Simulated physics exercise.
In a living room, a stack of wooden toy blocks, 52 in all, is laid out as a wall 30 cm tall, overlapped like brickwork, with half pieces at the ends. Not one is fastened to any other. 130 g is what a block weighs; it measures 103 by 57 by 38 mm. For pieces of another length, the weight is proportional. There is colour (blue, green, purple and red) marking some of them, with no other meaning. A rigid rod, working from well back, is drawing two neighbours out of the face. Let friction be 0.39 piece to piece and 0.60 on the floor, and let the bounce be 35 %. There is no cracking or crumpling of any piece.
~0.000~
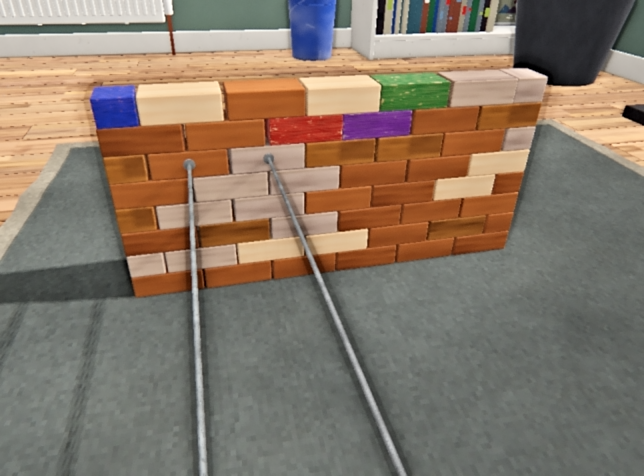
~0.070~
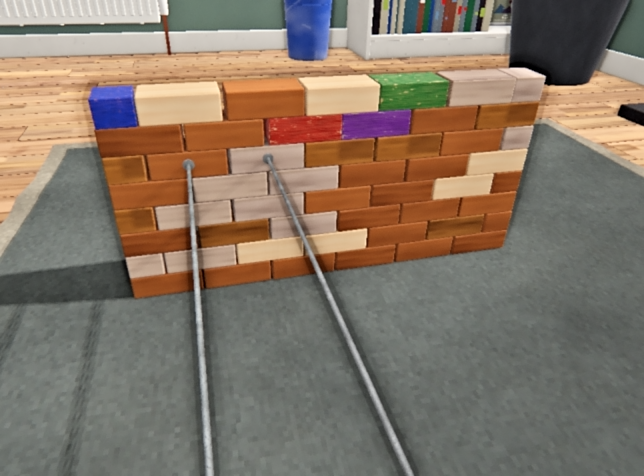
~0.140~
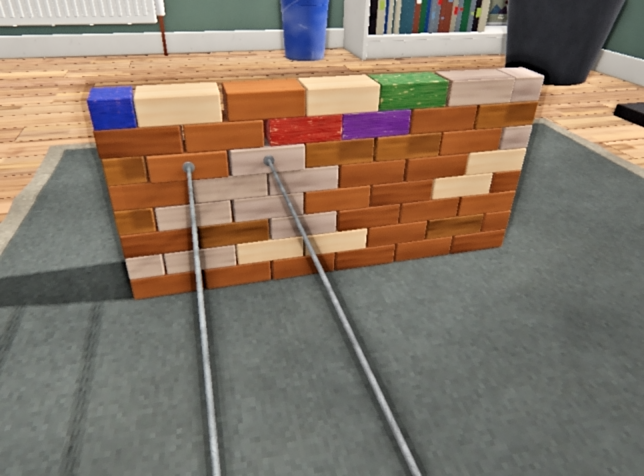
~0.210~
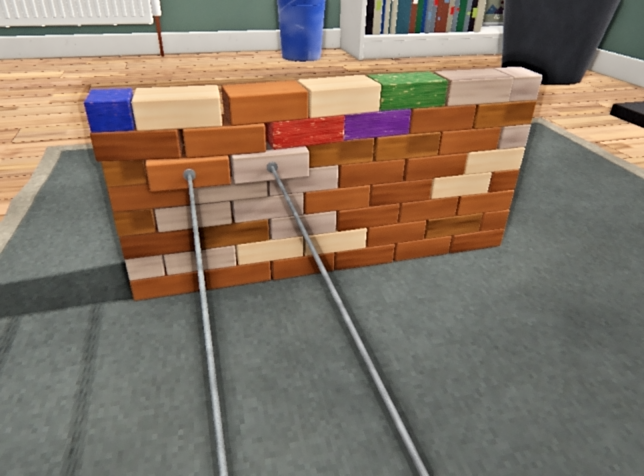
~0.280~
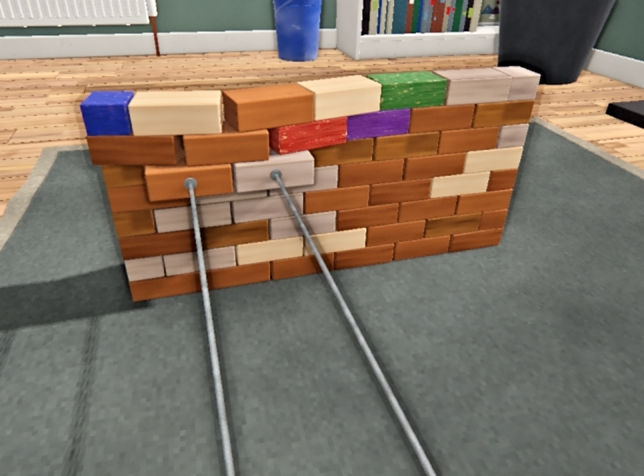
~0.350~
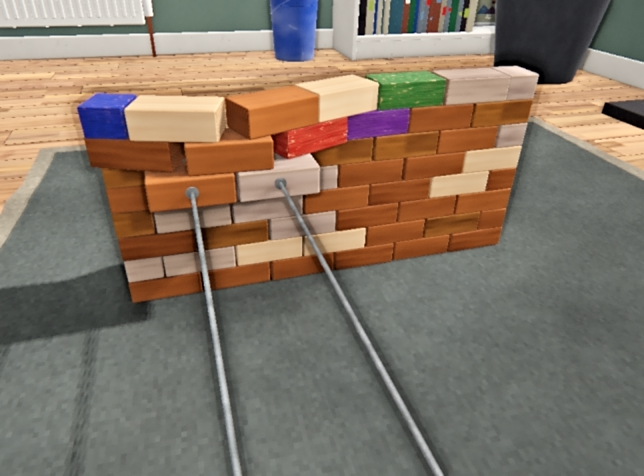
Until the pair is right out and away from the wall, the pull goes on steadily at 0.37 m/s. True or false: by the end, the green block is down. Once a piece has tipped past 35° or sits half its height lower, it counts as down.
False; the green block holds its place.
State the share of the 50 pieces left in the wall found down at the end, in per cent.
The share is about 15 in a hundred.
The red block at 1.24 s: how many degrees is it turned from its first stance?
Its tilt comes to about 120° at that moment.
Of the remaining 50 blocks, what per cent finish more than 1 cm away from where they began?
That makes 15 percent.
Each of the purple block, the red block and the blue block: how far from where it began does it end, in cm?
The purple one ends around 0 cm from its start, the red one around 34 cm and the blue one around 42 cm.
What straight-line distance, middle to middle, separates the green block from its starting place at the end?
Start and end lie near 0 cm apart.
By 0.50 s, none of the 50 other blocks down, 8 disturbed; green block unmoved; red block moved 41 mm.
By 0.74 s, 4 of the 50 other blocks down; green block unmoved; blue block on its side.
By 0.98 s, 6 of the 50 other blocks down; green block unmoved; blue block upside down.
By 1.24 s, 7 of the 50 other blocks down; green block unmoved; blue block on its side.
When it is over (1.7 s), 7 of the 50 other blocks down; green block unmoved; blue block upside down; red block on its side. In pixels of the last frame, middles, green block near (404, 90).
